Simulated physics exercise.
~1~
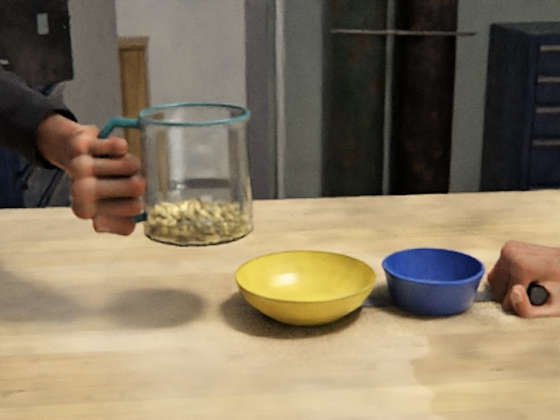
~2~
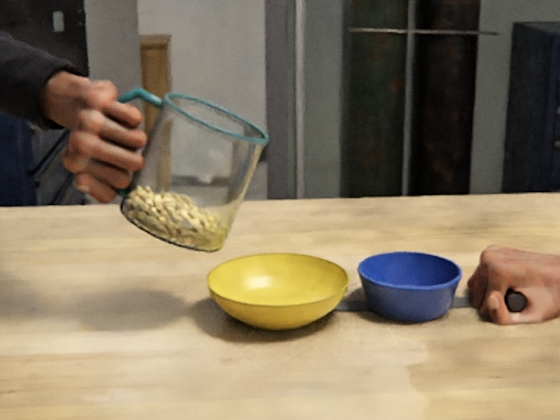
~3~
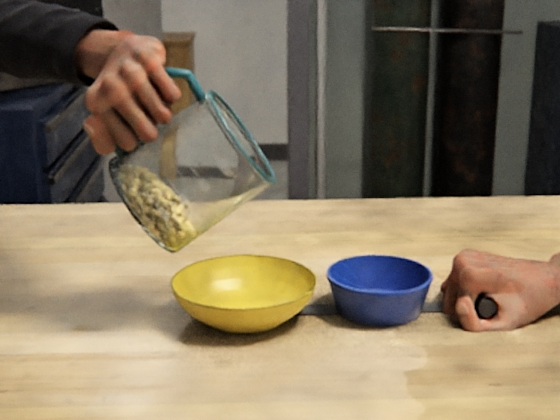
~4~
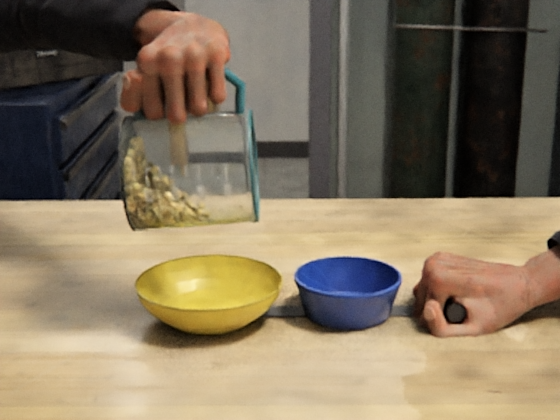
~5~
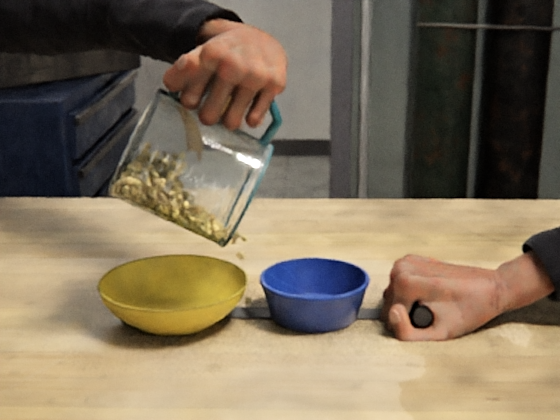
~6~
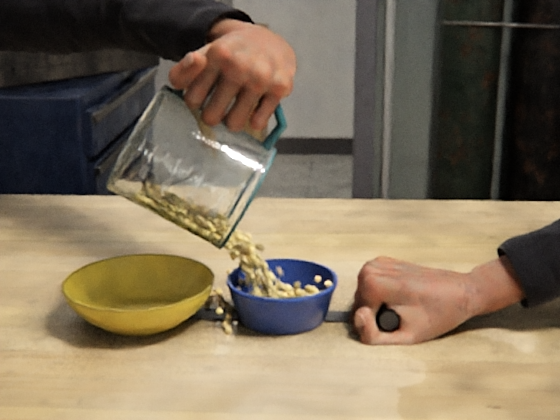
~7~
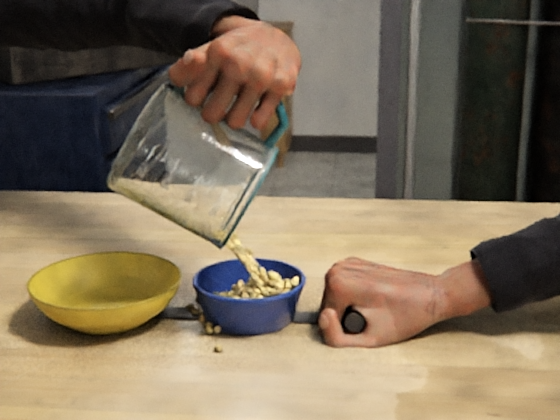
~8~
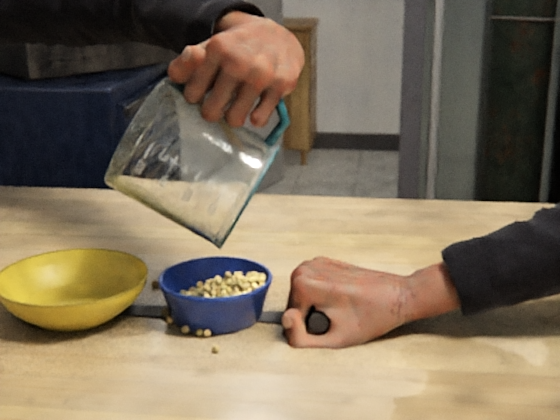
Soya beans pouring from a hand-tilted jug into a blue dish, as another hand slides it and a yellow bowl left, few spilling.
